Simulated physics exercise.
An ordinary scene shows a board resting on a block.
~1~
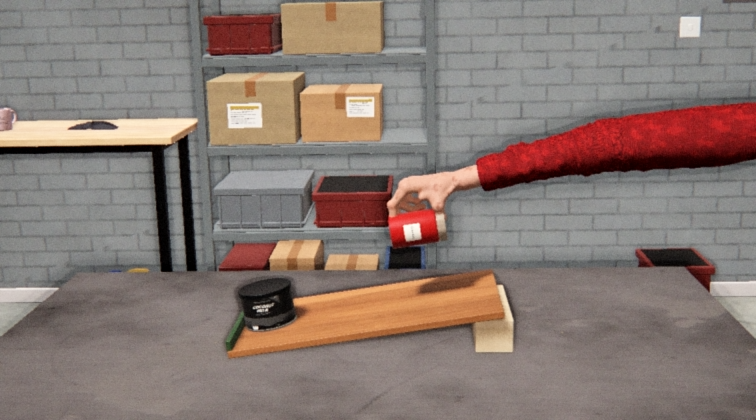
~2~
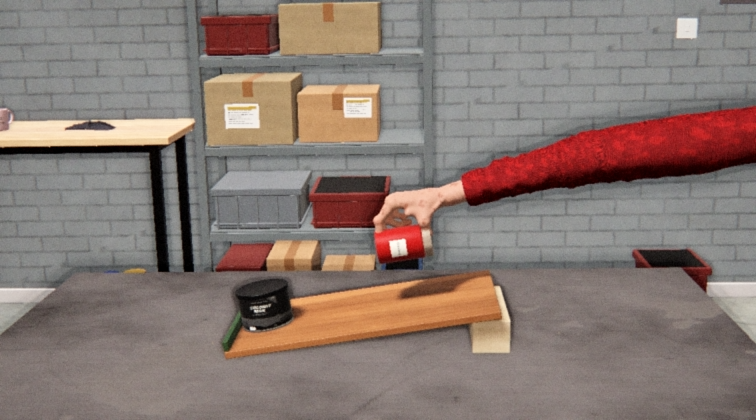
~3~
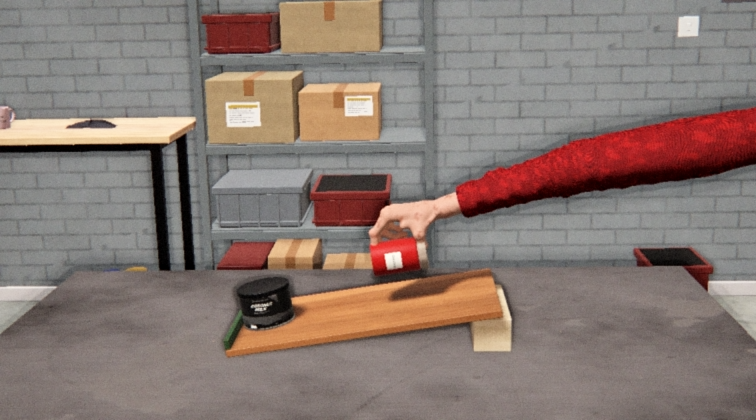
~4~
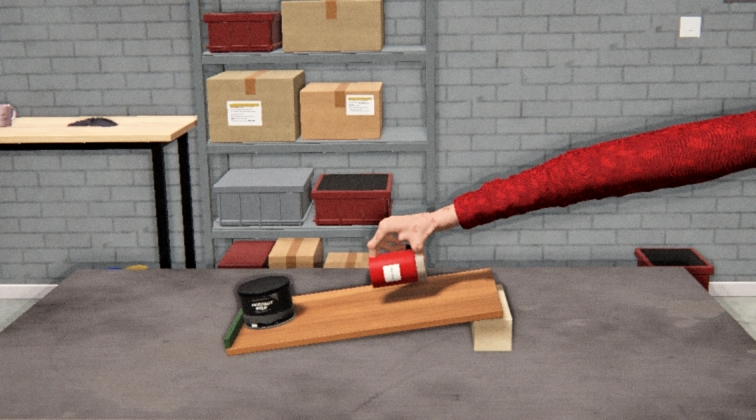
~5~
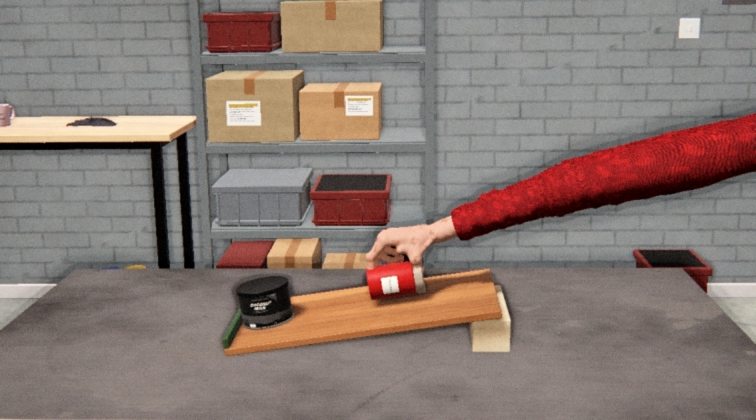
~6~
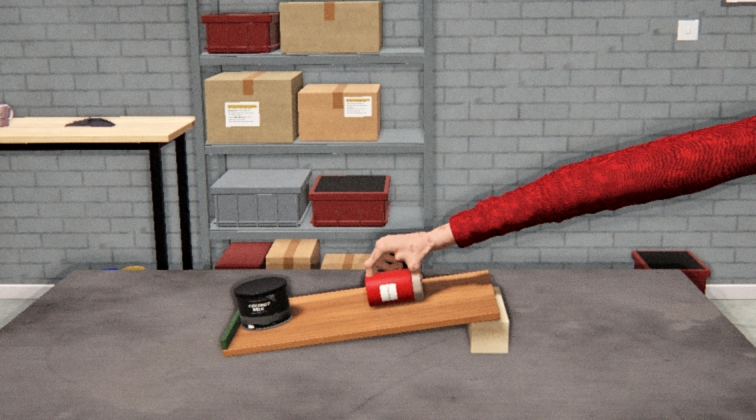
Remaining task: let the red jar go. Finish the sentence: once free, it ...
Once free, it stays in place.
Then, 0.30 s on from there, no change.
Then, 0.70 s on from there, red jar resting near (394, 287).
In the end, both unmoved. At the end, from the last picture's camera, red jar near (394, 287). The red jar stays where it is put.
